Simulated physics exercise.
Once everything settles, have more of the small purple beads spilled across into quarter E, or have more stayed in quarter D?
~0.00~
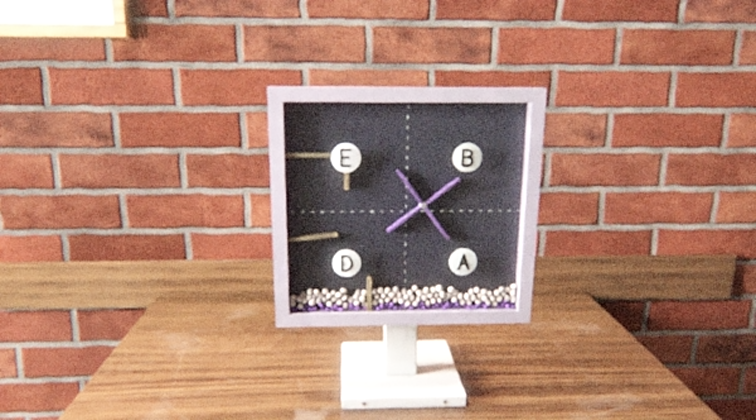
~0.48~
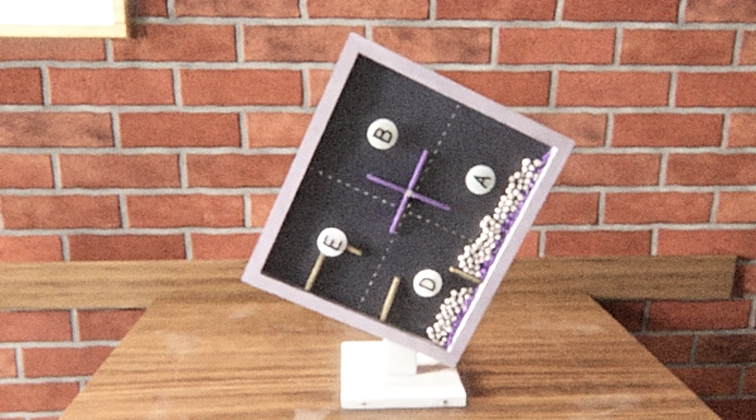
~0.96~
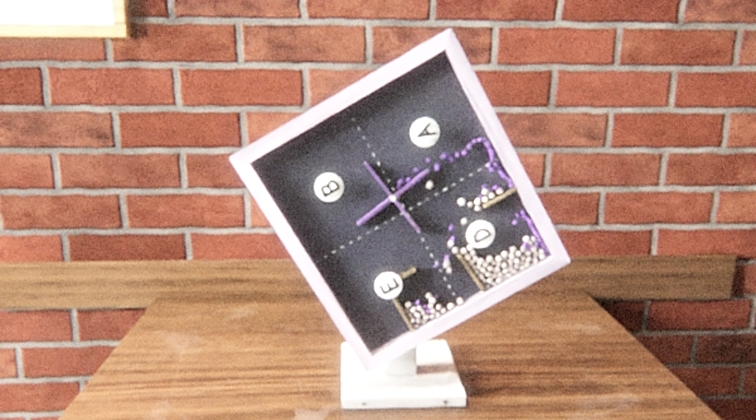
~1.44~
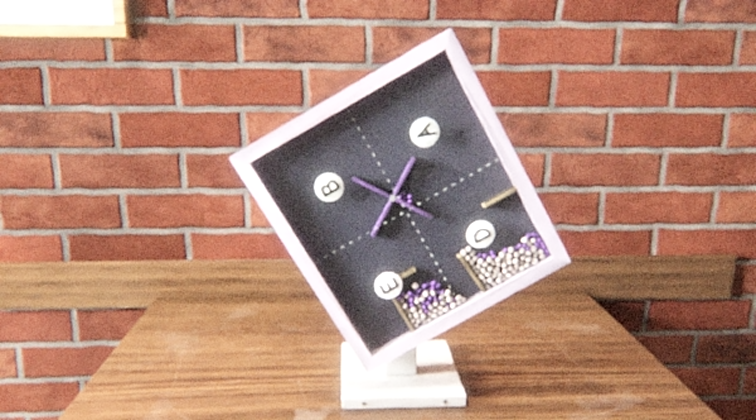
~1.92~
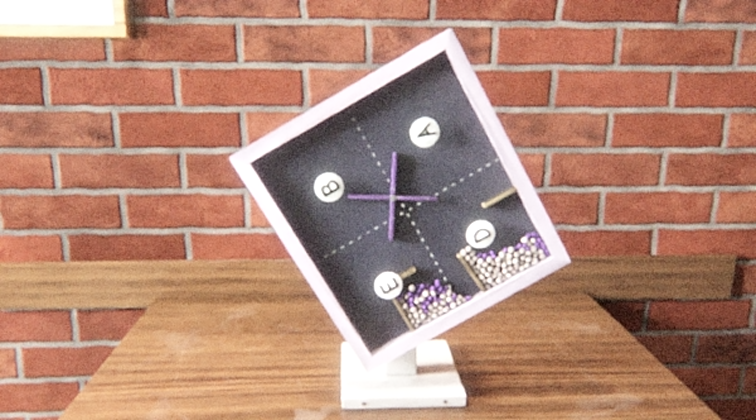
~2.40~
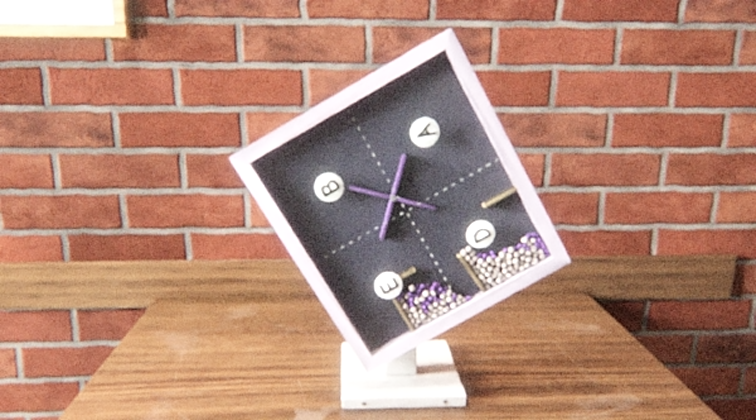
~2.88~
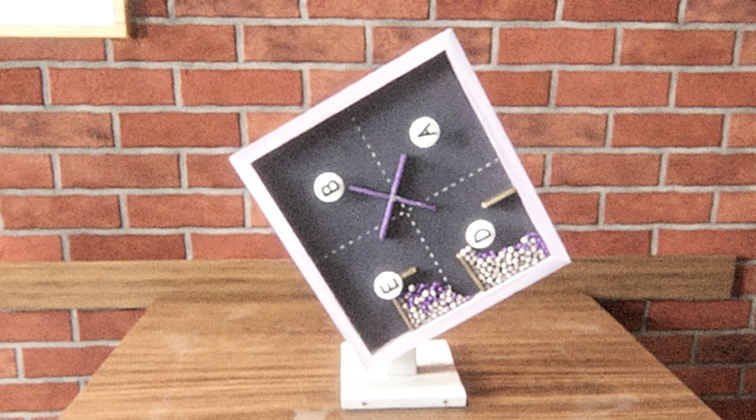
More of them have spilled across into quarter E. A smaller share of the purple beads rests in quarter D.
